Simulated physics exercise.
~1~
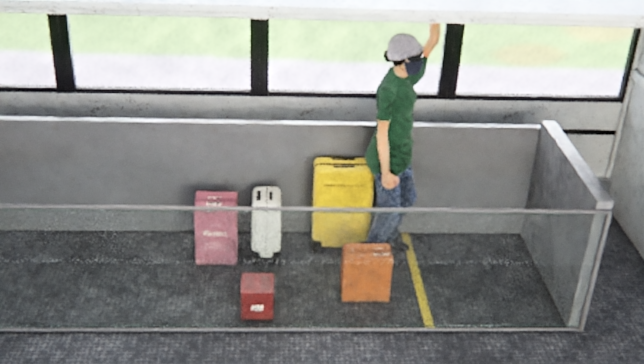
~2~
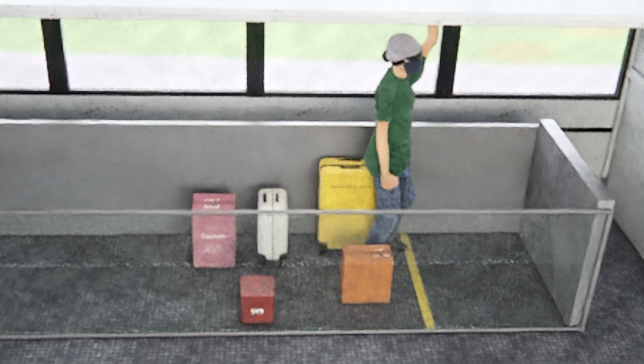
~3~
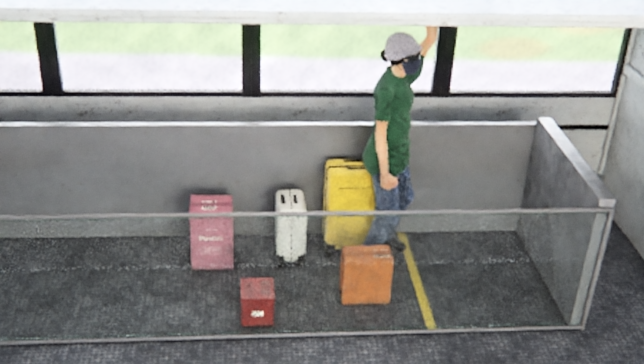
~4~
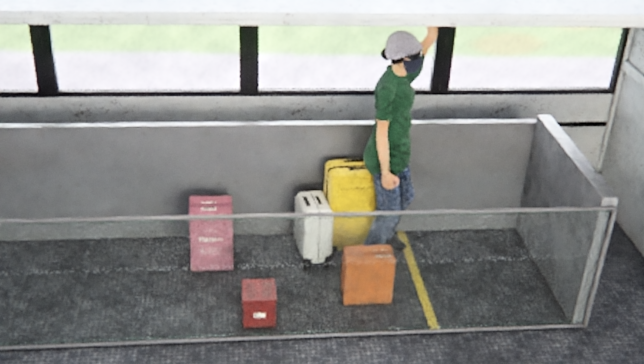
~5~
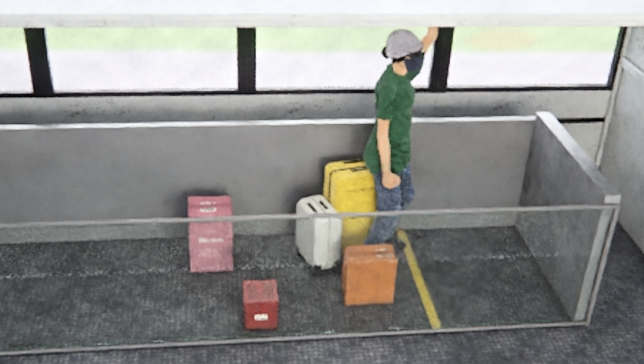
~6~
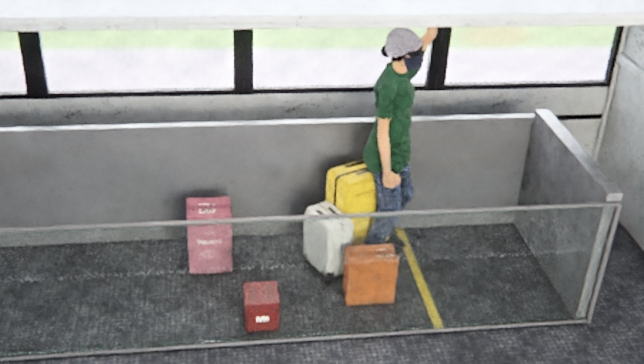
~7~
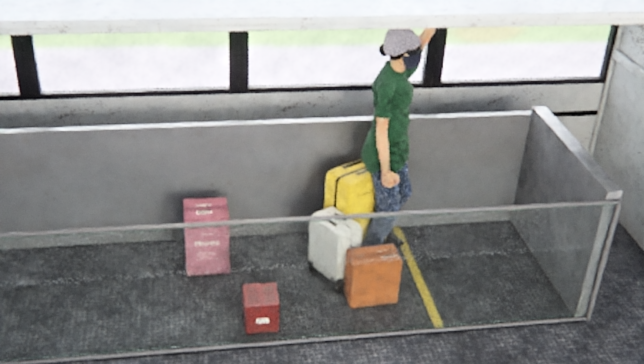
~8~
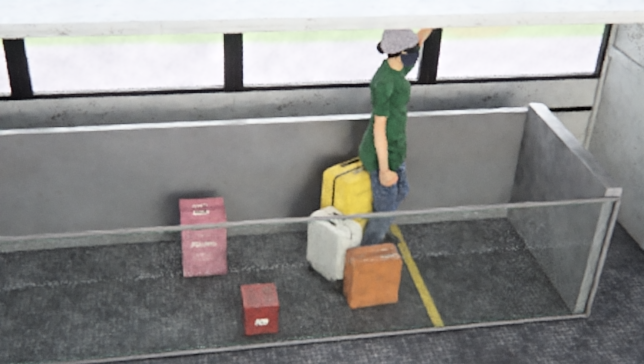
We see a standing passenger holding on in a tram bay as a white wheeled case rolls right and towards the viewer, while a yellow case shifts slightly. The white case stops beside an orange carton, short of the yellow line, with the pink pack and red tub still in place.
